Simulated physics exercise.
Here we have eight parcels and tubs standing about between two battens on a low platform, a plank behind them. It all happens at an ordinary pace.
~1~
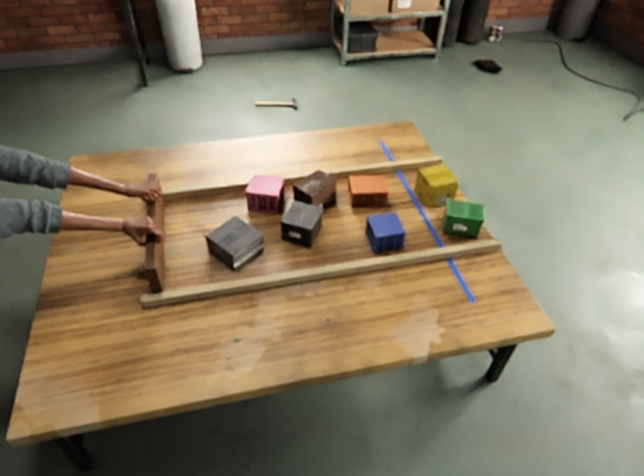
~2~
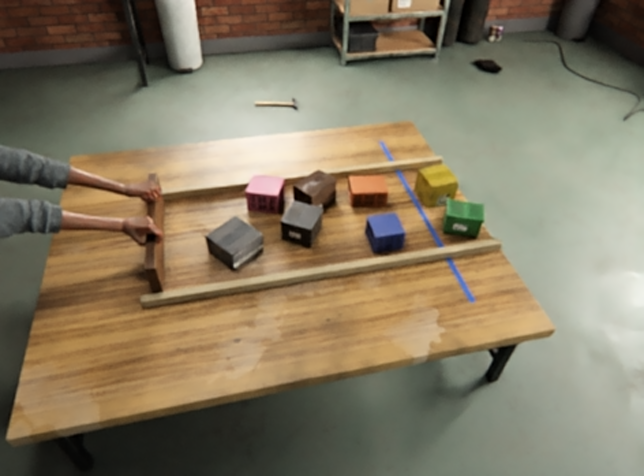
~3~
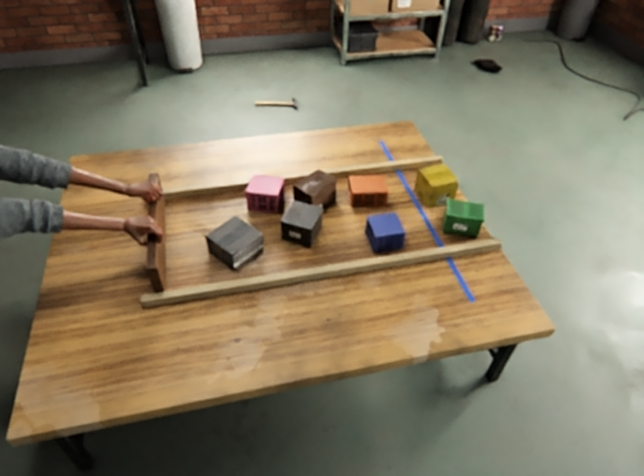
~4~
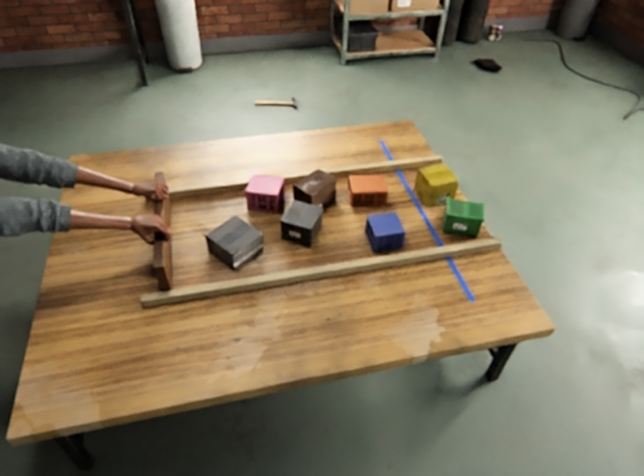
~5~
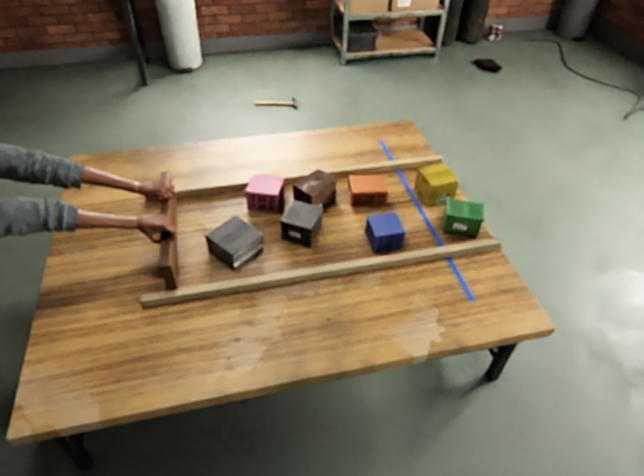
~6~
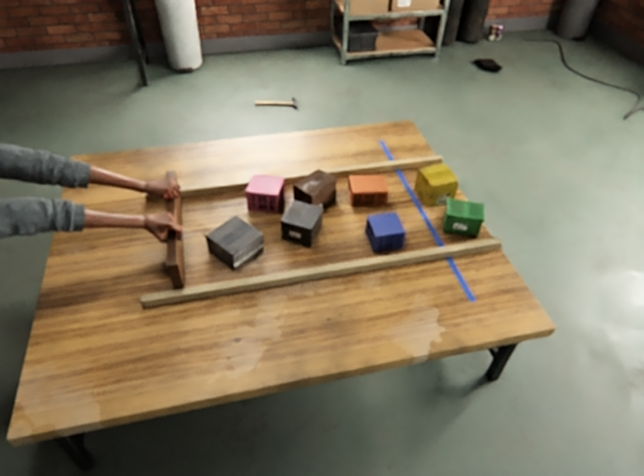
At first, two hands hold a wooden plank at the left end of a table, behind eight scattered boxes between two battens, with blue tape across the right side. The hands then slide the plank a short way right, toward the grey box, while all the boxes stay still.
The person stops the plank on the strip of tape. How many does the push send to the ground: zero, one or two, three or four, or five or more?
As it turns out, the number that fall off is three or four.
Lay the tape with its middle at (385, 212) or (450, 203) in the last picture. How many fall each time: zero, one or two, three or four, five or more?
Taking them in turn, 1 or 2; at least five.
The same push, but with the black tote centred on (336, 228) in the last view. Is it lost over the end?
The black tote is kept.
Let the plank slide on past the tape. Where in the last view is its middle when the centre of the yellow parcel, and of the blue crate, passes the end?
Near (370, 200) and (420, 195).
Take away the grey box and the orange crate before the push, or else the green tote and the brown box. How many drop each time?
First 1, then 1.
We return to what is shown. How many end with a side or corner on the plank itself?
It touches 3.
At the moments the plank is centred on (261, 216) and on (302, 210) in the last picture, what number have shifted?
First 3, then 5.
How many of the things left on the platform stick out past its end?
That would be 2.
Soon after, none off yet; green tote at rest near (463, 218); yellow parcel at rest near (436, 185); orange crate at rest near (368, 191).
After that, none off yet; green tote at rest near (463, 218); yellow parcel moving near (439, 185); orange crate displaced about its own width near (402, 189).
And then, none off yet; green tote displaced a little near (472, 216); yellow parcel tilting a little near (476, 189); orange crate displaced well along near (440, 184).
In the end, the number that fall off is three or four; gone, orange crate, yellow parcel and green tote.
